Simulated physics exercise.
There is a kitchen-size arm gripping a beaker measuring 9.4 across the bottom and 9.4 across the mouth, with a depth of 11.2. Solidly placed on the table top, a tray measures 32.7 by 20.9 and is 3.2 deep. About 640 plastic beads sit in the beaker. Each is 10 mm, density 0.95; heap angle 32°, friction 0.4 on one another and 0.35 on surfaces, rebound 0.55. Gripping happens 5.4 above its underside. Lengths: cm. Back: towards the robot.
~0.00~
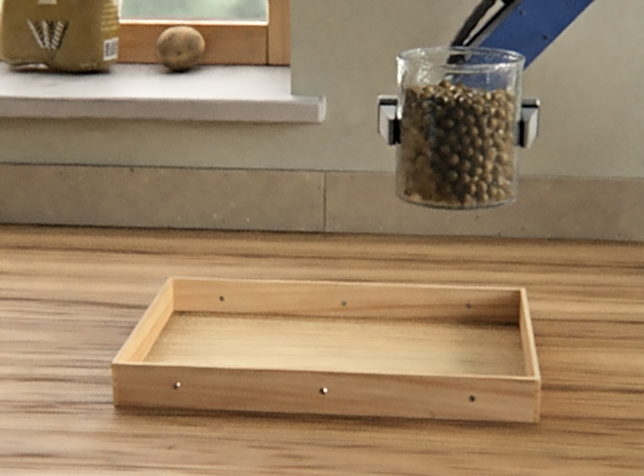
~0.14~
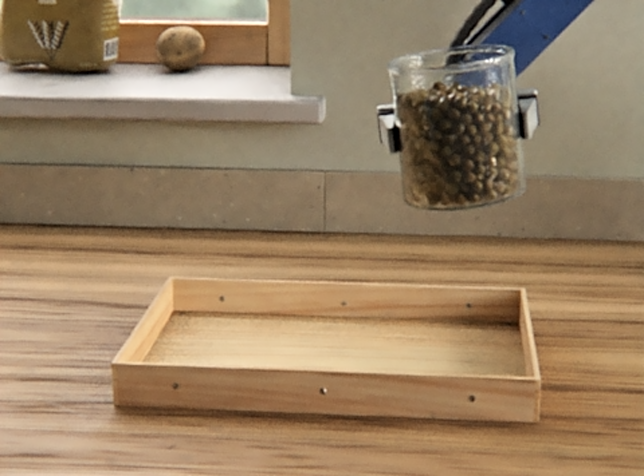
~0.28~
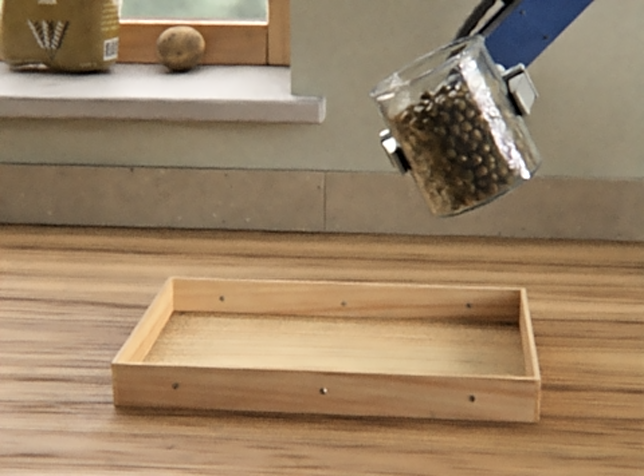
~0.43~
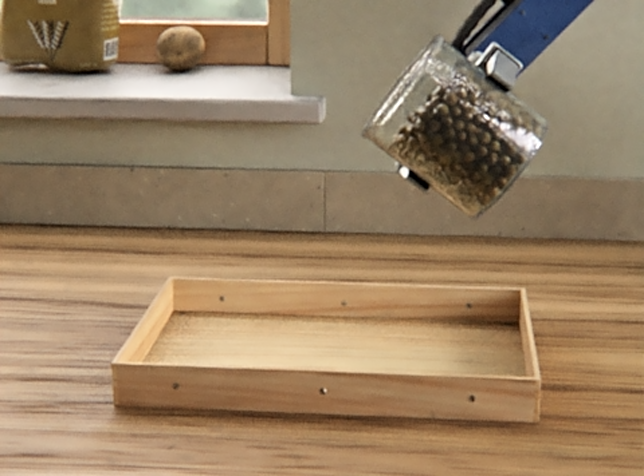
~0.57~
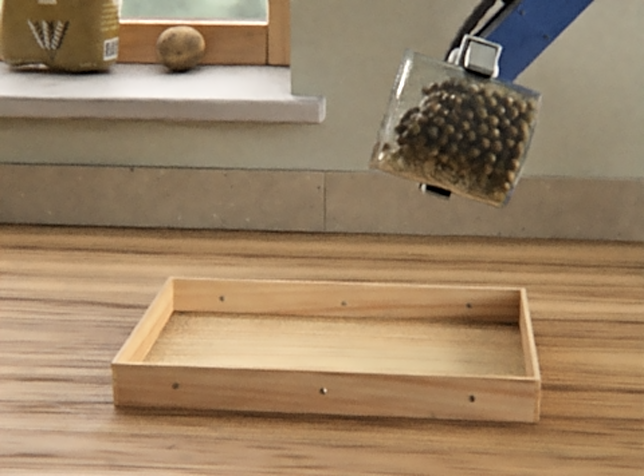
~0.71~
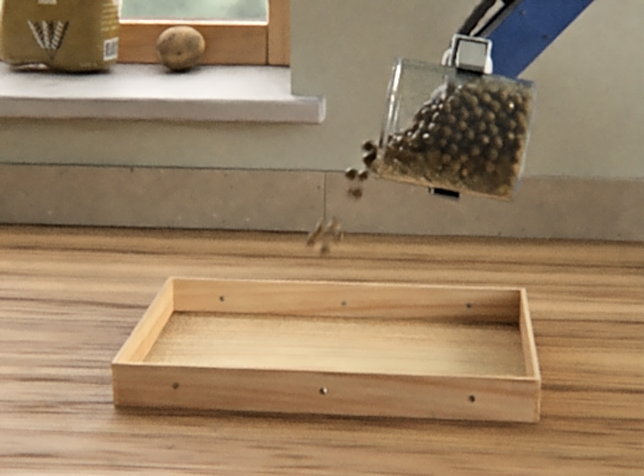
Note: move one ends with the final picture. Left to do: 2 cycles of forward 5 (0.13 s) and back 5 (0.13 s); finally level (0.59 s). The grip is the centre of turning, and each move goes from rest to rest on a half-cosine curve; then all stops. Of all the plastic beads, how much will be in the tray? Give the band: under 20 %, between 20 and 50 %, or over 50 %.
Band: Over 50 %.
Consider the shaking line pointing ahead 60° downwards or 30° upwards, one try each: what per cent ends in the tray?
Result: Approx. 25 % and 75 %, one try each.
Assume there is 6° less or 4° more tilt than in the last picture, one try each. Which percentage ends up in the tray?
55 and 80 percent.
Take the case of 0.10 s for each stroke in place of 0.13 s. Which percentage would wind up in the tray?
Around 75 percent.
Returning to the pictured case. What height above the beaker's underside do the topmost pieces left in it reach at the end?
Height at rest: About 6.0 centimetres.
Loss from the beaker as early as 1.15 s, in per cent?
50 %.
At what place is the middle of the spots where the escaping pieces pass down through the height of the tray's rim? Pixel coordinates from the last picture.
I'd put it somewhere near (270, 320).
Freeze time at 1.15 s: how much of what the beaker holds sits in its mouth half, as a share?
Roughly 70 per cent.
After 1.15 s, tilted 81° forward, highest piece 21 above the table; 319 in the beaker, 300 in the tray, 18 in flight or on a rim.
After 1.60 s, tilted 25° forward, highest piece 24 above the table; 436 in the tray, 195 in the beaker, 6 on the table or floor.
After 2.02 s, level, highest piece 21 above the table; 436 in the tray, 195 in the beaker, 6 on the table or floor.
After 3.07 s, level, highest piece 21 above the table; 436 in the tray, 195 in the beaker, 6 on the table or floor.
In the end, 436 in the tray, 195 in the beaker, 6 on the table or floor. That is 68 % in the tray.
